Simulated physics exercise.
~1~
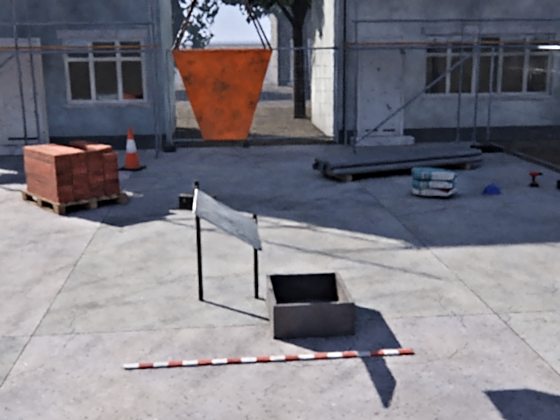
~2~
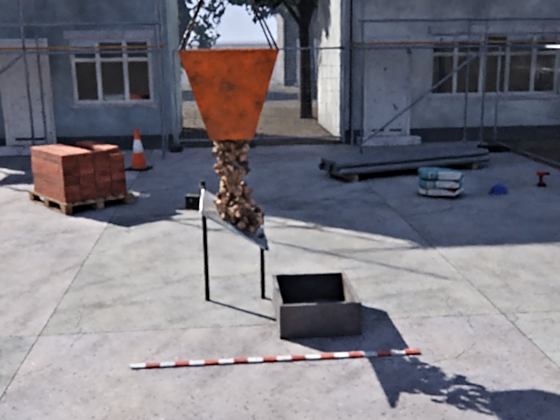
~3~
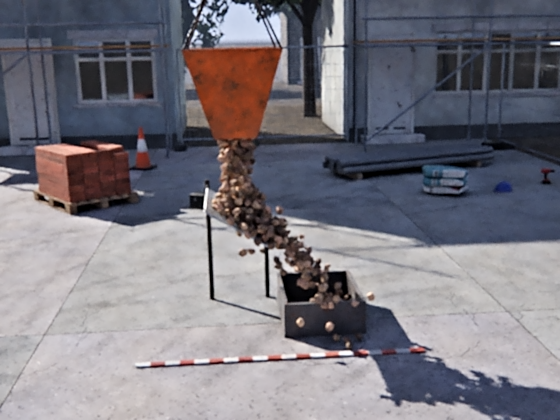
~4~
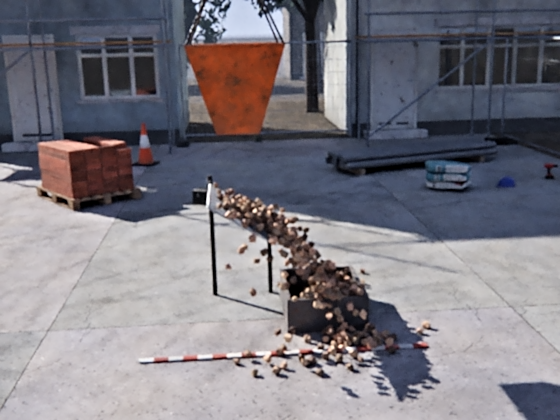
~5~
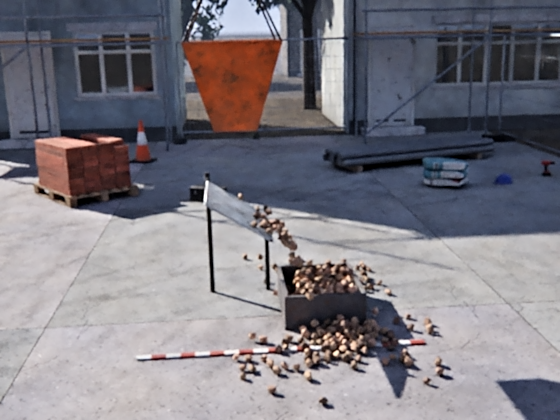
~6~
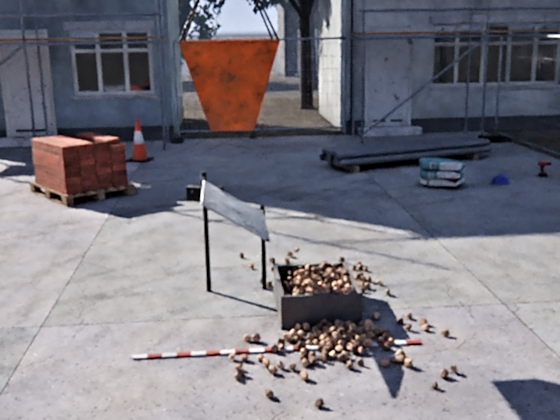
Stones pour from an orange skip down sloping steel, filling a bin and scattering around it.
